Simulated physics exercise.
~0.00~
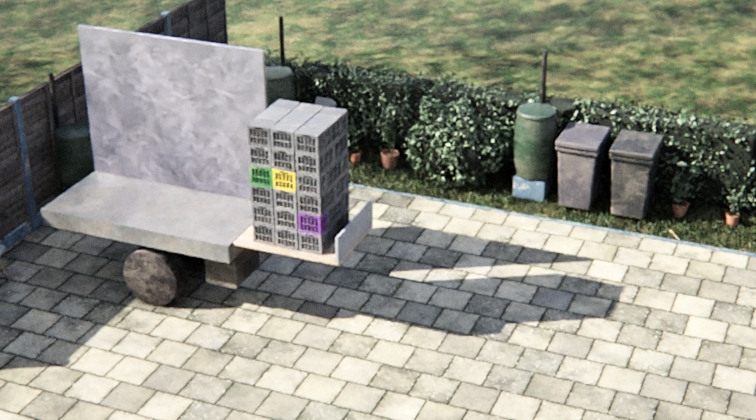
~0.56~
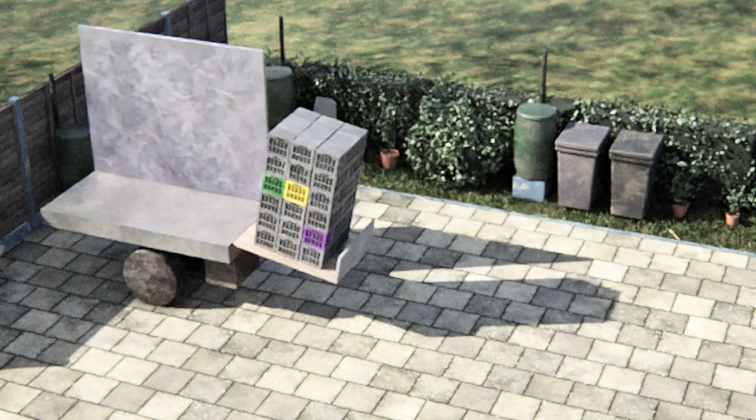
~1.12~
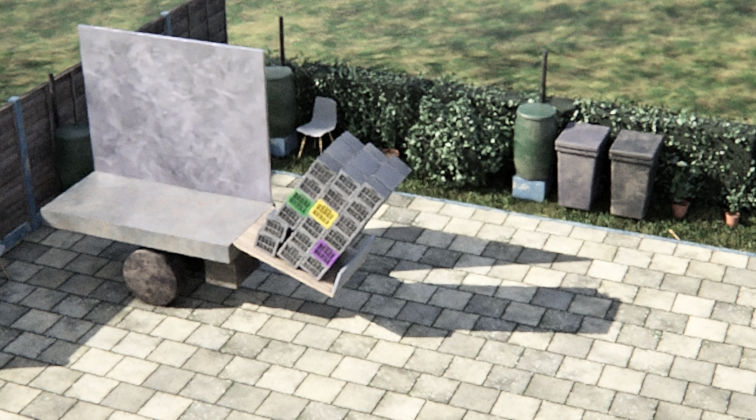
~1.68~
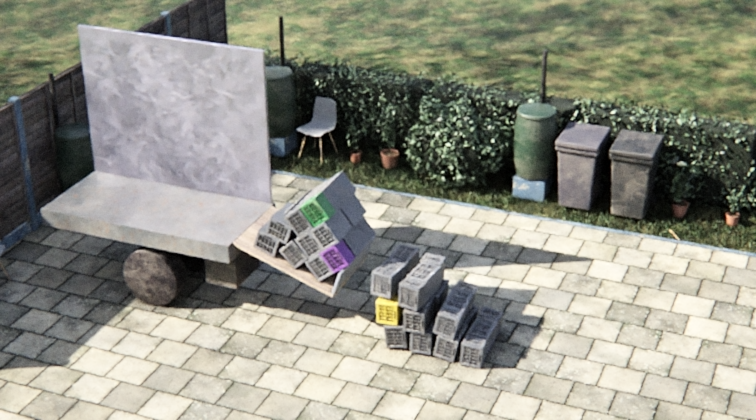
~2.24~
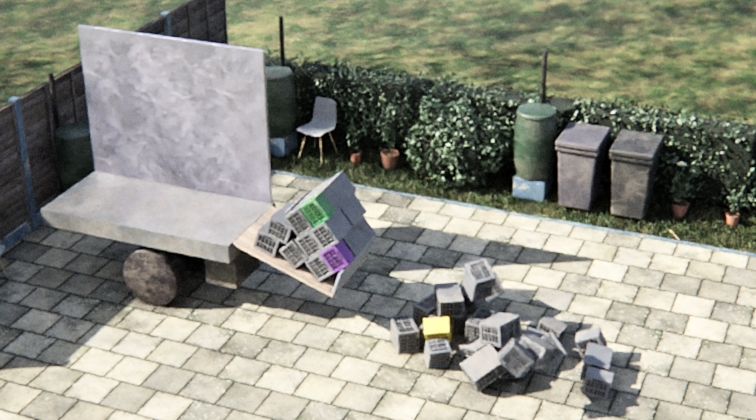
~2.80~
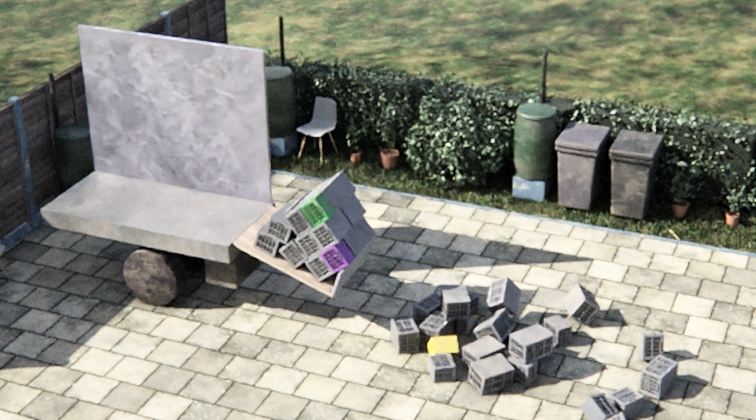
Stacked grey crates tilting on a lorry's sinking tail lift, many tumbling onto the paving, the green and purple ones staying aboard.
